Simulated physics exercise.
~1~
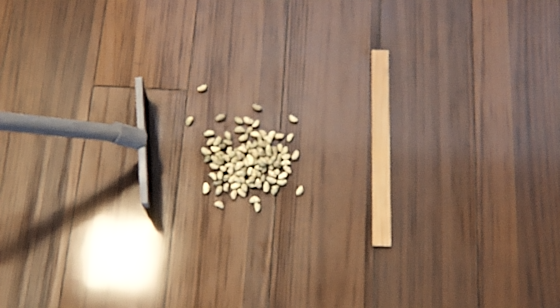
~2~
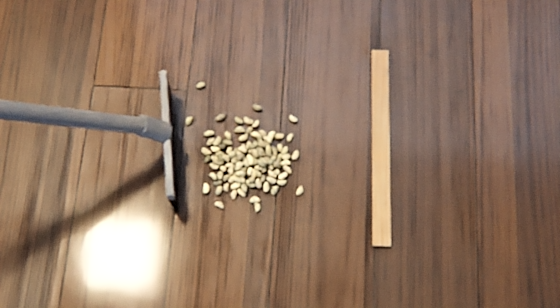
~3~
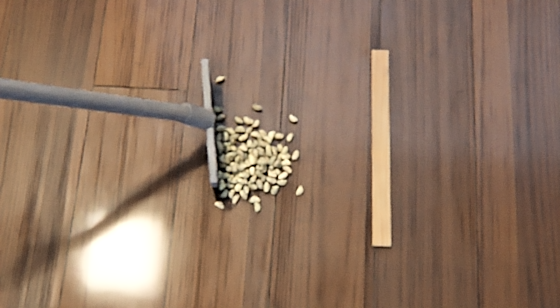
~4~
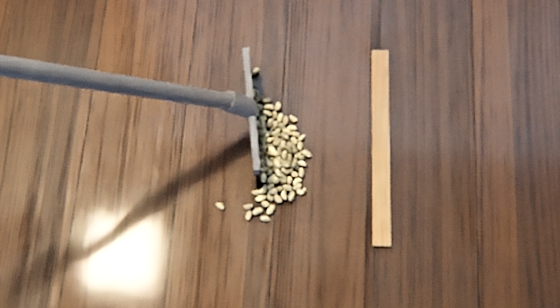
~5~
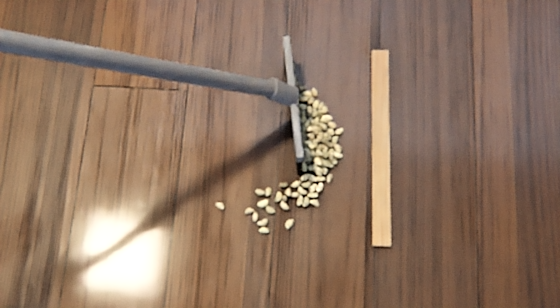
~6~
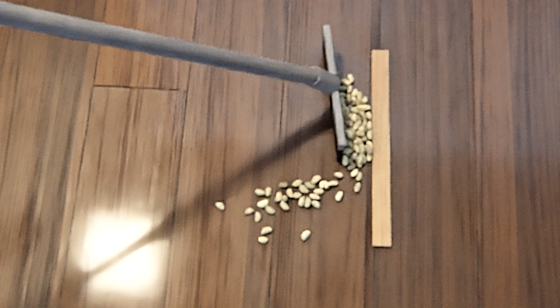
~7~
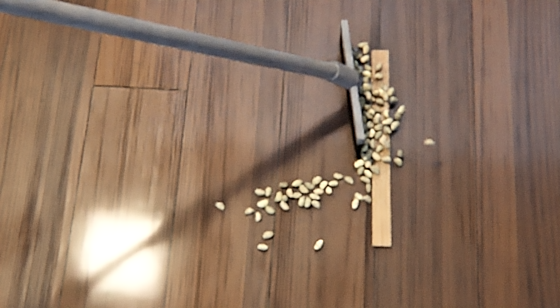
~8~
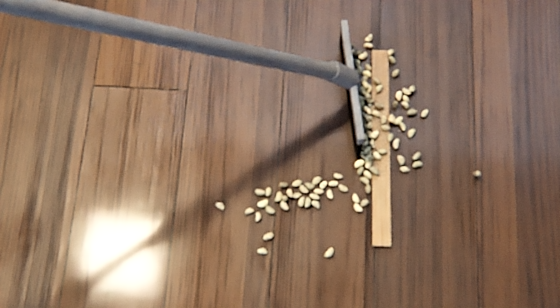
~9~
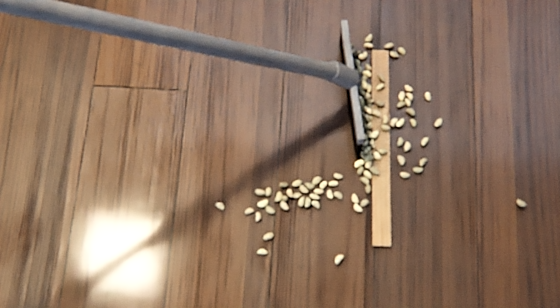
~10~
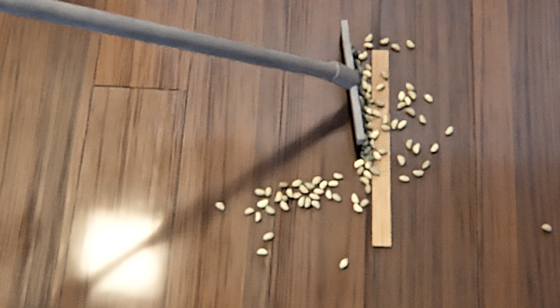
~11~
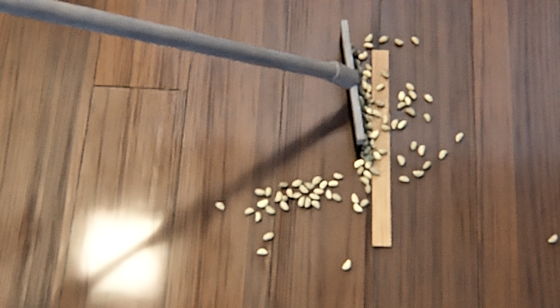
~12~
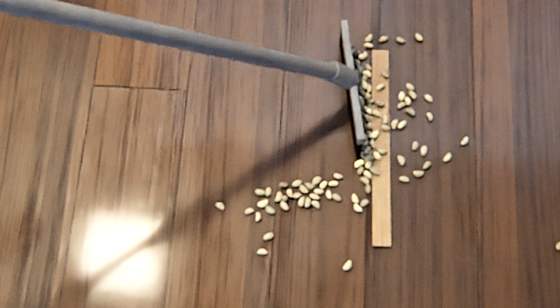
A squeegee pushes white beans right against a wooden strip and stops, leaving them scattered around.
